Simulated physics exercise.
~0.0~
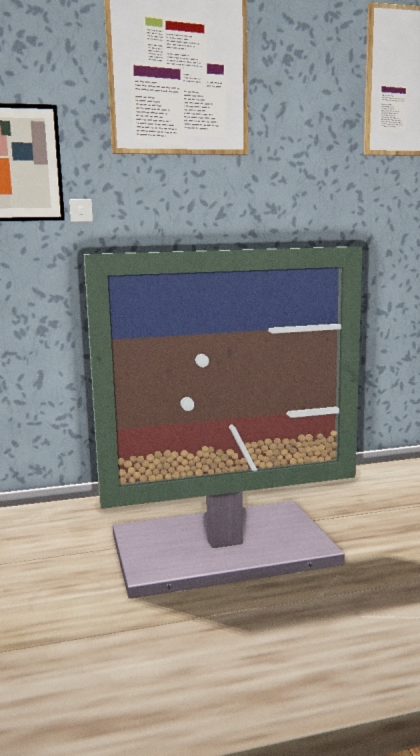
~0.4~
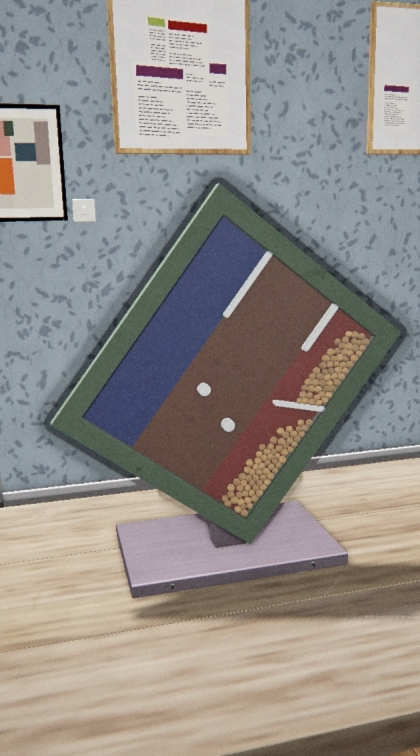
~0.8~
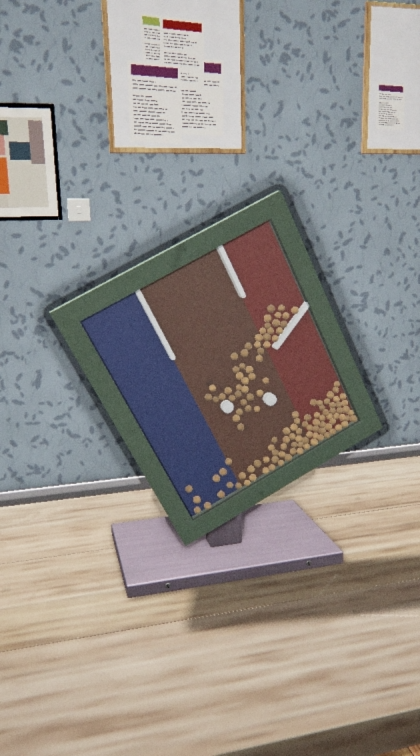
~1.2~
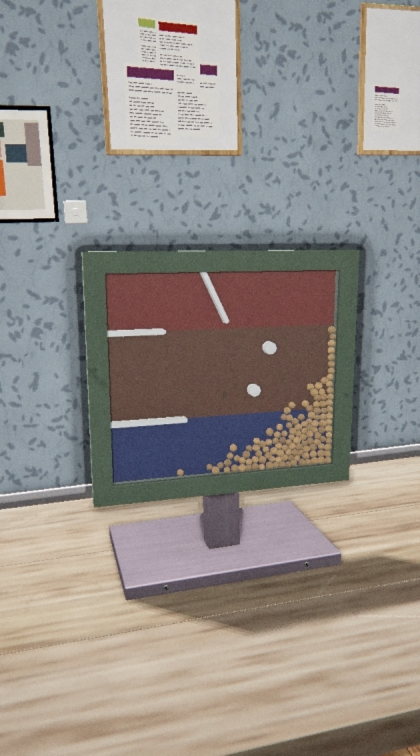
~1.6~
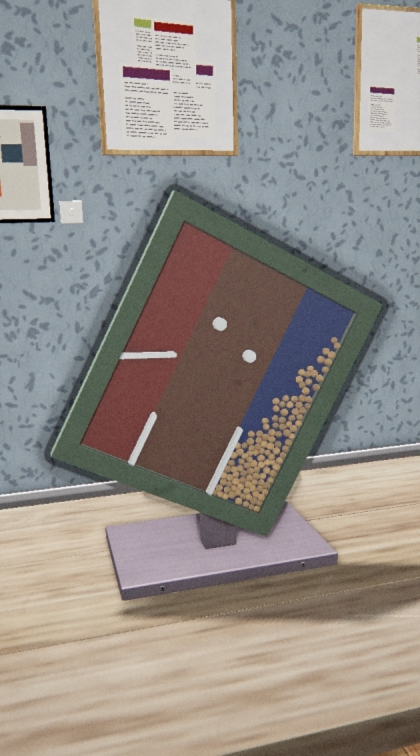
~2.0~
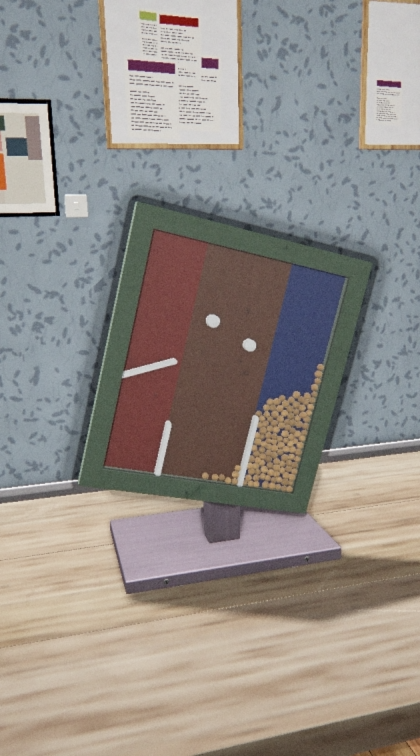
A green-framed case turns anticlockwise on its stand, and its beads settle mostly in the blue strip.
